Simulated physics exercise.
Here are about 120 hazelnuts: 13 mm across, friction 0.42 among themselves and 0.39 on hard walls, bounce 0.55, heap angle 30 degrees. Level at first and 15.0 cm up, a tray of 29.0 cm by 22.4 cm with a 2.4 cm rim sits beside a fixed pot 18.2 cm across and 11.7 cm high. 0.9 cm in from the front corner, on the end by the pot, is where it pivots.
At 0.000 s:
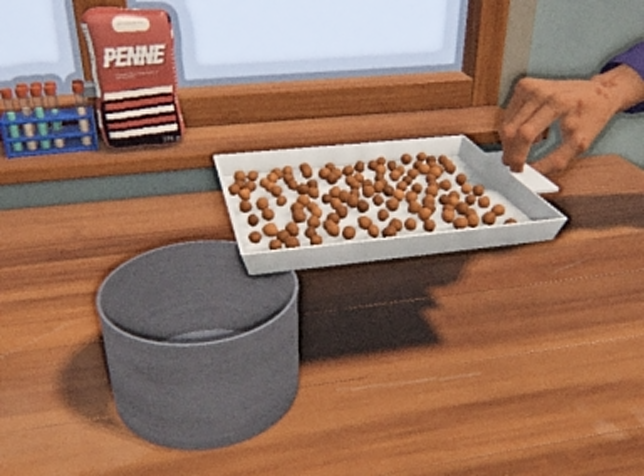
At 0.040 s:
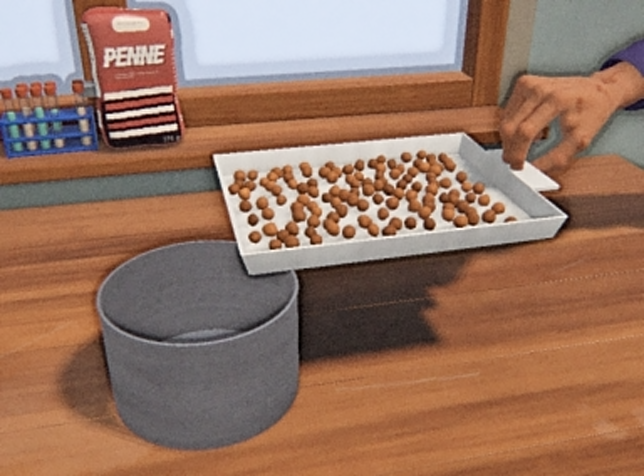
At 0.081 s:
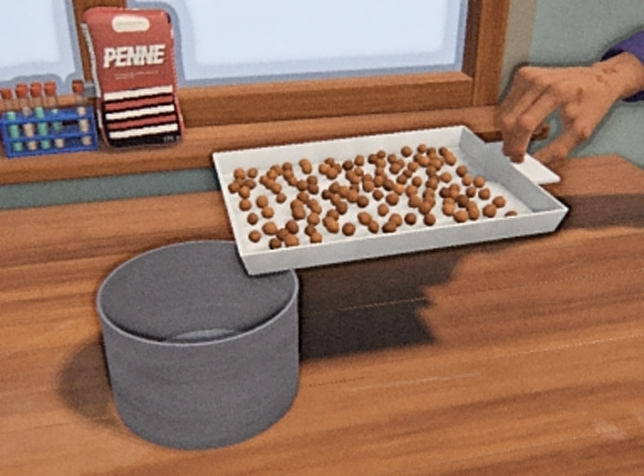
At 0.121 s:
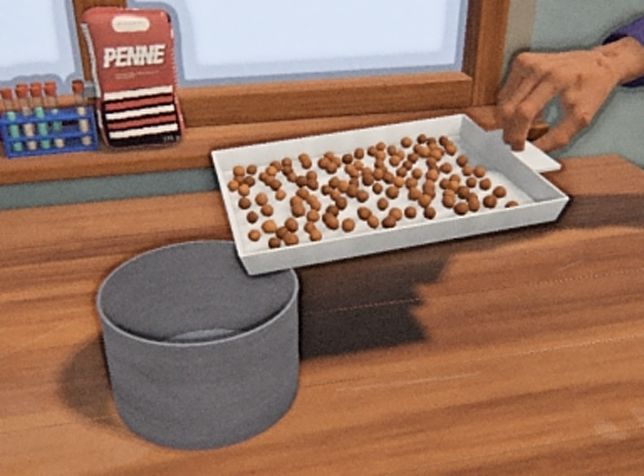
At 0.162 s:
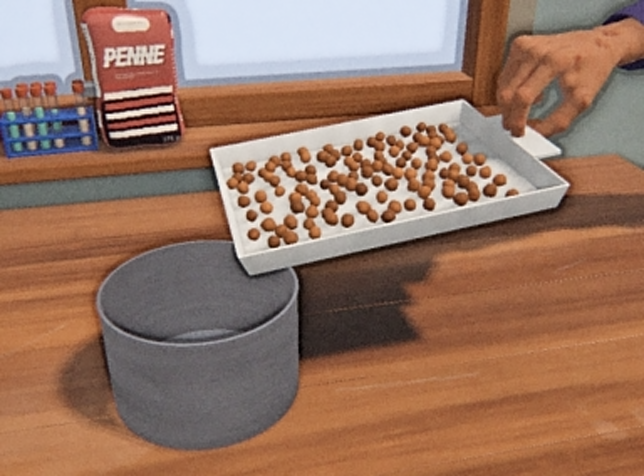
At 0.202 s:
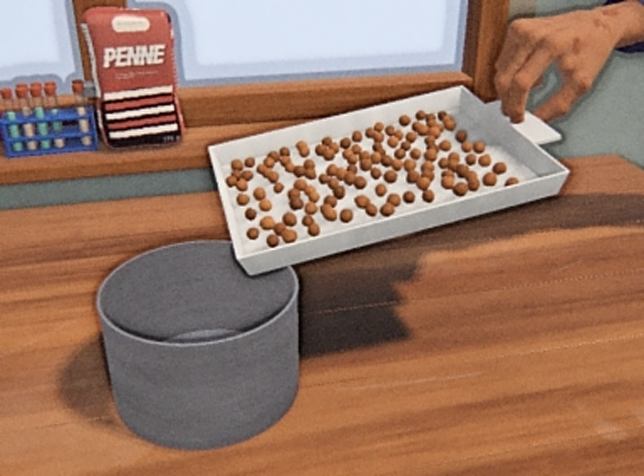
A hand slowly raising the right end of a white tray of round brown nuts beside a grey pot on a wooden counter.
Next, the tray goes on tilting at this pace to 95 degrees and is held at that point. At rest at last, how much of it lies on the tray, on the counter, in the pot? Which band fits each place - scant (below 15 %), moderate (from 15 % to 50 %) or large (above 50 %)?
In order: Tray: Will likely be low; counter: Will likely be low; pot: Will likely be high.
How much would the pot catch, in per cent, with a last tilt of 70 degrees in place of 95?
About 65 in a hundred would end up in the pot.
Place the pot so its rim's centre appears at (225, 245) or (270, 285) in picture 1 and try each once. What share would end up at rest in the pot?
I'd say some 25 per cent for the first and some 50 per cent for the second.
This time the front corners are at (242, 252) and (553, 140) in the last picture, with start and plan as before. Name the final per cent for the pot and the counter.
Per cent by place - pot 70, counter 30.
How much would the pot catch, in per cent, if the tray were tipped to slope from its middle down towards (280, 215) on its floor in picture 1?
Some 45 per cent.
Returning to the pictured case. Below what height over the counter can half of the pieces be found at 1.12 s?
Roughly 20 centimetres, give or take.
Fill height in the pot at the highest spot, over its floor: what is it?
Close to 3.0 cm up.
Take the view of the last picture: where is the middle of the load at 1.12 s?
(212, 206) or thereabouts.
After 0.75 s, tilt 50 degrees; the tray holds 100 %, the pot 0 %.
Then, at 1.12 s, tilt 77 degrees; the tray holds 80 %, the pot 15 %.
After 1.57 s, tilt 95 degrees; the tray holds 0 %, the pot 95 %.
In the end, at 2.3 s, tray 0 %, counter 5 %, pot 95 %.
